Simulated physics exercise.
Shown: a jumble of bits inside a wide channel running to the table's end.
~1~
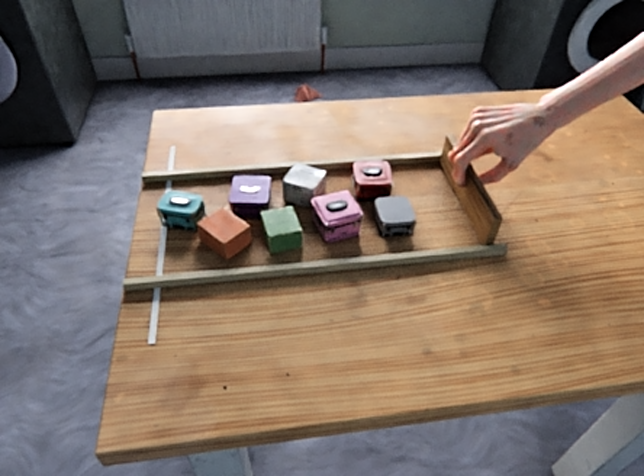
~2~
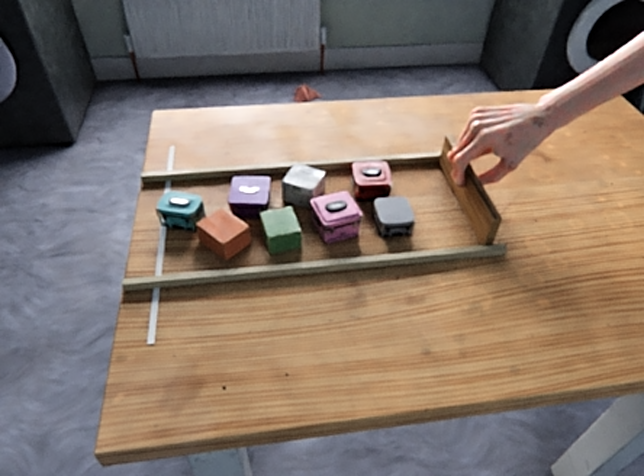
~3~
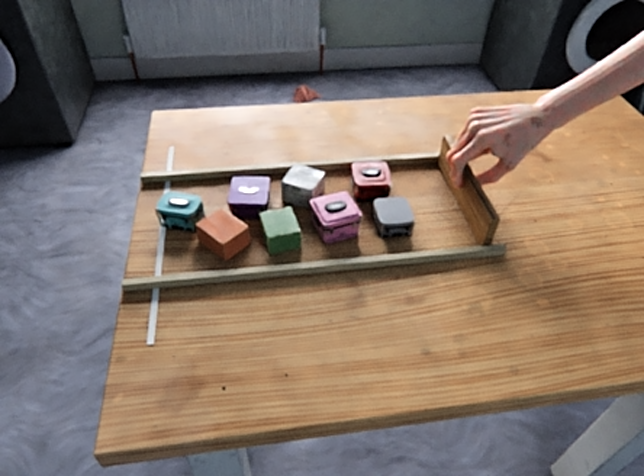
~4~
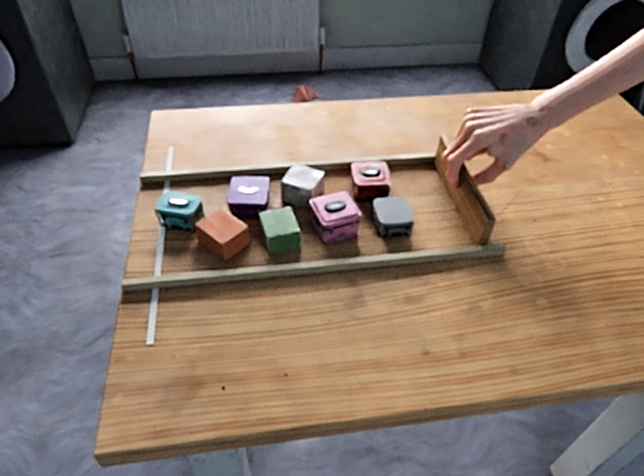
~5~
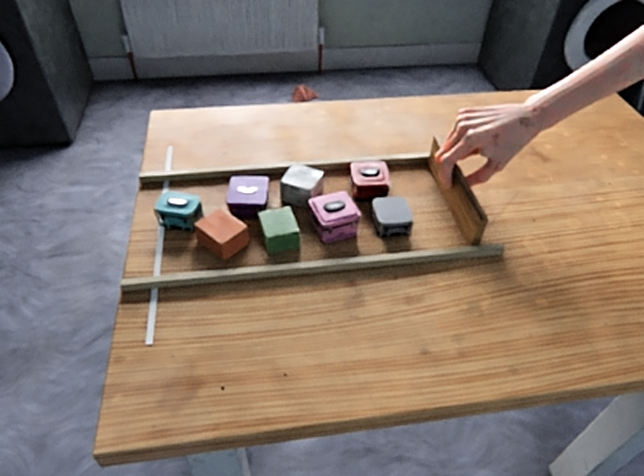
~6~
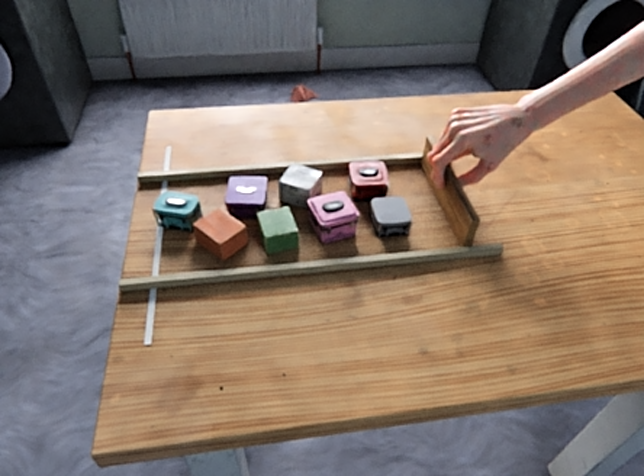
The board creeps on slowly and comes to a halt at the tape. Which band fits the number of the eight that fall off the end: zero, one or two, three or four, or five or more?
The band is five or more.
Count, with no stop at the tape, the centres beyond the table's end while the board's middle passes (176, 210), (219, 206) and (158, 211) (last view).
6, 4, 6.
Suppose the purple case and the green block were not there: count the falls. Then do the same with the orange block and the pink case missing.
The counts: 4 and 4.
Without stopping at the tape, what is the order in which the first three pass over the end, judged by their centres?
You'd get the turquoise case first, then the orange block, and the purple case after that.
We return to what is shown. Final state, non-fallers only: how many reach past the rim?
The number is 2.
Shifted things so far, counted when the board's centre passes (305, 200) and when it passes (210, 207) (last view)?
First 8, after that 8.
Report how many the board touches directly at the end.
In contact: 2.
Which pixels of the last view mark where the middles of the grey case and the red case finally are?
Final positions: Near (138, 239); near (141, 199).
Early on, none off yet; turquoise case at rest near (178, 211); orange block at rest near (221, 234); purple case at rest near (247, 198).
A while later, none off yet; turquoise case travelled about its own width near (148, 215); orange block travelled about its own width near (156, 242); purple case travelled about its own width near (189, 202).
Further along, three off so far; turquoise case down on the floor near (133, 442); orange block down on the floor near (180, 432); purple case on its side near (115, 242).
Finally, the number that fall off is five or more; lost, pink case, white box, green block, purple case, orange block and turquoise case.
